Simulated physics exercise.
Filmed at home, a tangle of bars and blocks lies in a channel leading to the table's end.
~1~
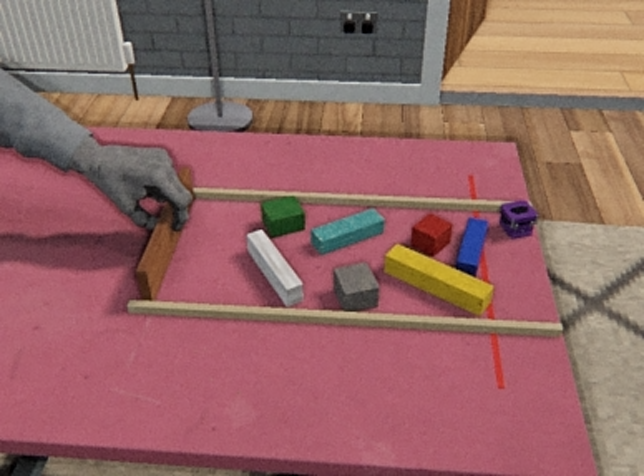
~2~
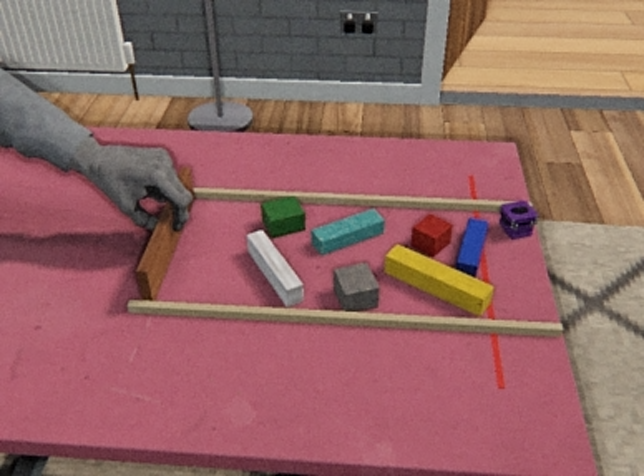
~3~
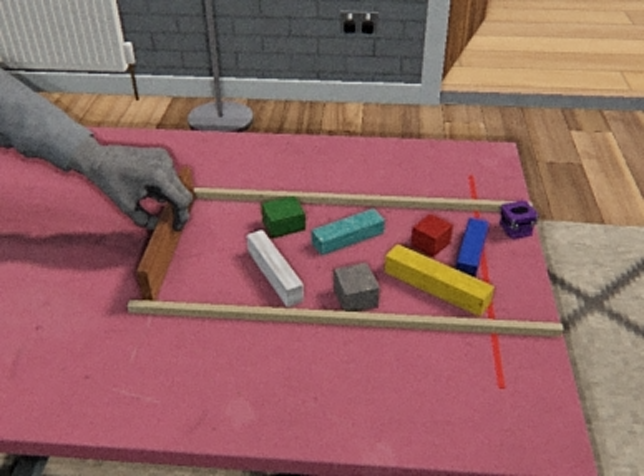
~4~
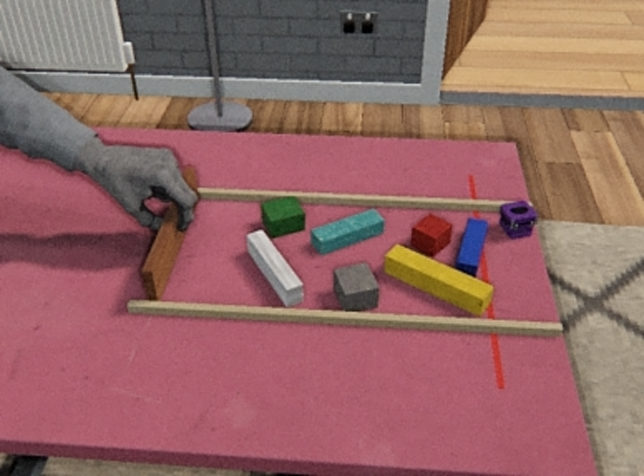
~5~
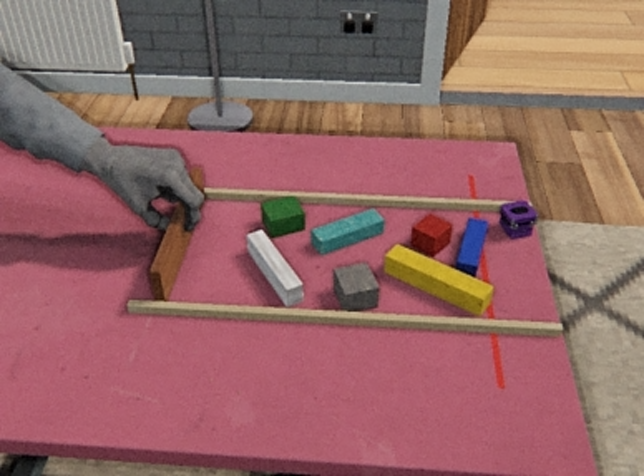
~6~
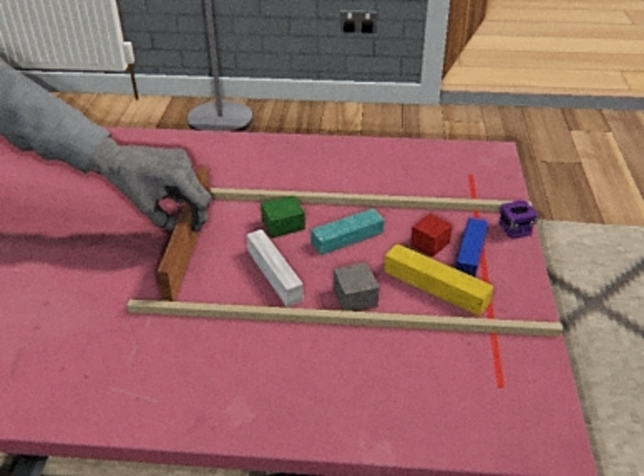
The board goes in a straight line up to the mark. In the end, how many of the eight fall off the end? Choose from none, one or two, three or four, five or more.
Final count: Three or four.
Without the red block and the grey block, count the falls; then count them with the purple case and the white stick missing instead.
Counts - first: 1, second: 1.
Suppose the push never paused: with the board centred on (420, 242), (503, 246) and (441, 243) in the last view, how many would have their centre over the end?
It comes out as 0, then 5, then 0.
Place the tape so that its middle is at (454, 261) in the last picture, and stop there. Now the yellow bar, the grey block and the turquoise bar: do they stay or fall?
The outcome is that the yellow bar does not come off, the grey block does not come off and the turquoise bar does not come off.
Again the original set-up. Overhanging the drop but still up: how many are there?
The total comes out at 2.
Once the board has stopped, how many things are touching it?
The count in contact is 2.
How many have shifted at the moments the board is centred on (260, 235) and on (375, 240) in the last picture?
Tally: First 2; then 7.
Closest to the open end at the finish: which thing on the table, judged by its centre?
Purple case.
Soon after, none off yet; purple case at rest near (517, 220); blue stick at rest near (472, 247); yellow bar at rest near (437, 279).
After that, none off yet; purple case at rest near (517, 220); blue stick at rest near (472, 247); yellow bar displaced a little near (453, 283).
And then, none off yet; purple case at rest near (517, 220); blue stick displaced about its own width near (535, 260); yellow bar displaced about its own width near (531, 295).
In the end, the number that fall off is three or four; gone, red block, yellow bar and blue stick.
